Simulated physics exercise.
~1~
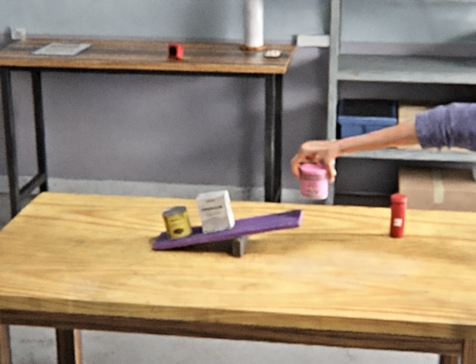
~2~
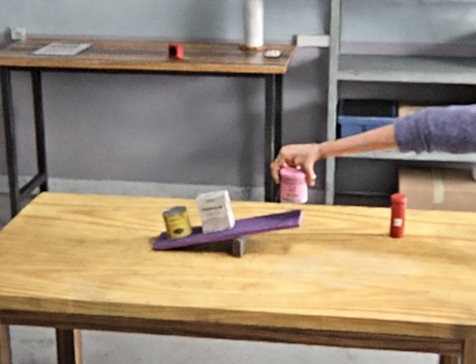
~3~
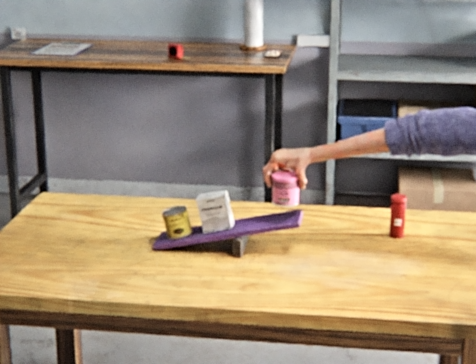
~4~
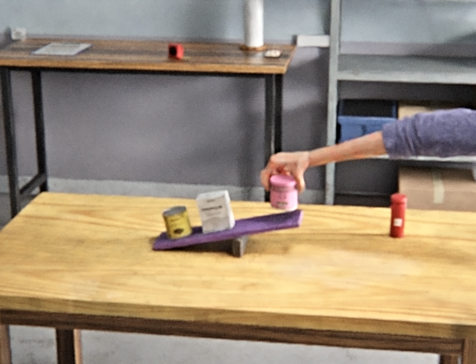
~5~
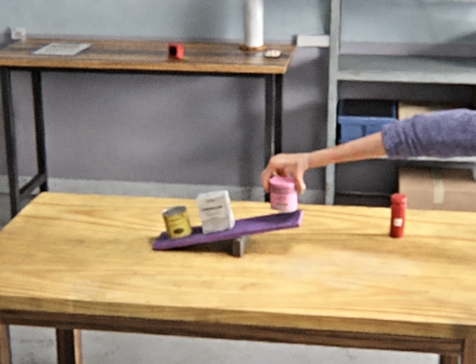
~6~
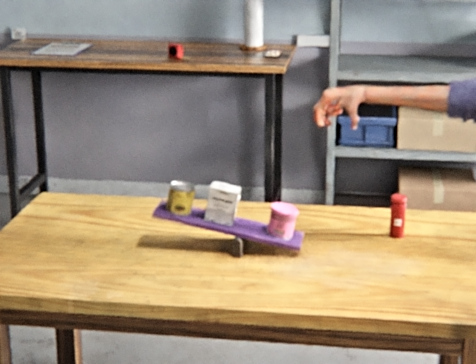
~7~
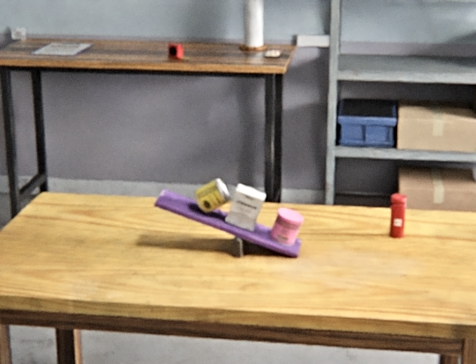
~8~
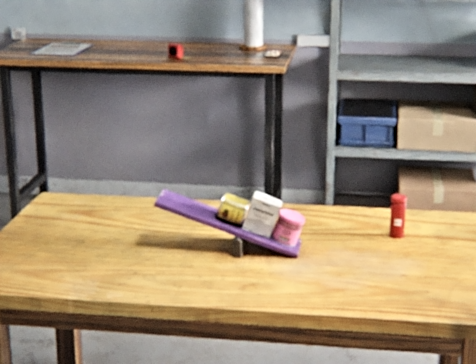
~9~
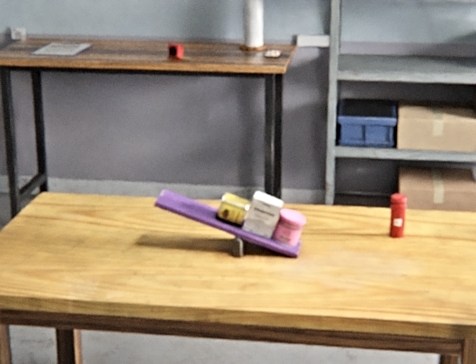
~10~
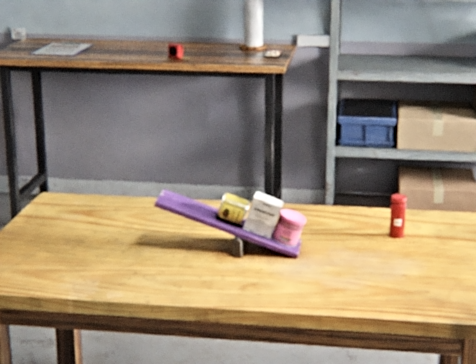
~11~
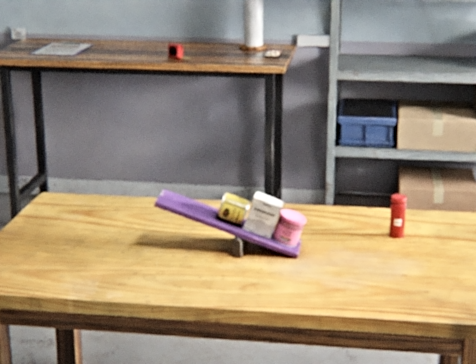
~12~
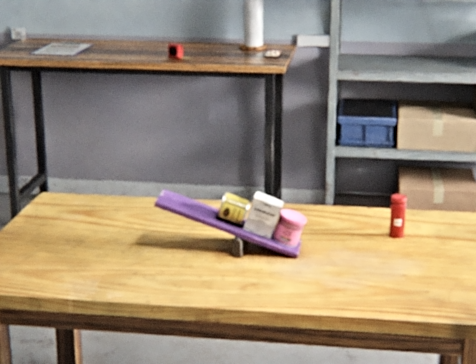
The video shows a hand placing a pink tin on the raised right end of a purple plank holding a yellow tin and white packet. The plank tips right, the yellow tin topples, and the objects slide together, resting bunched on the lowered side near an unmoved red shaker.
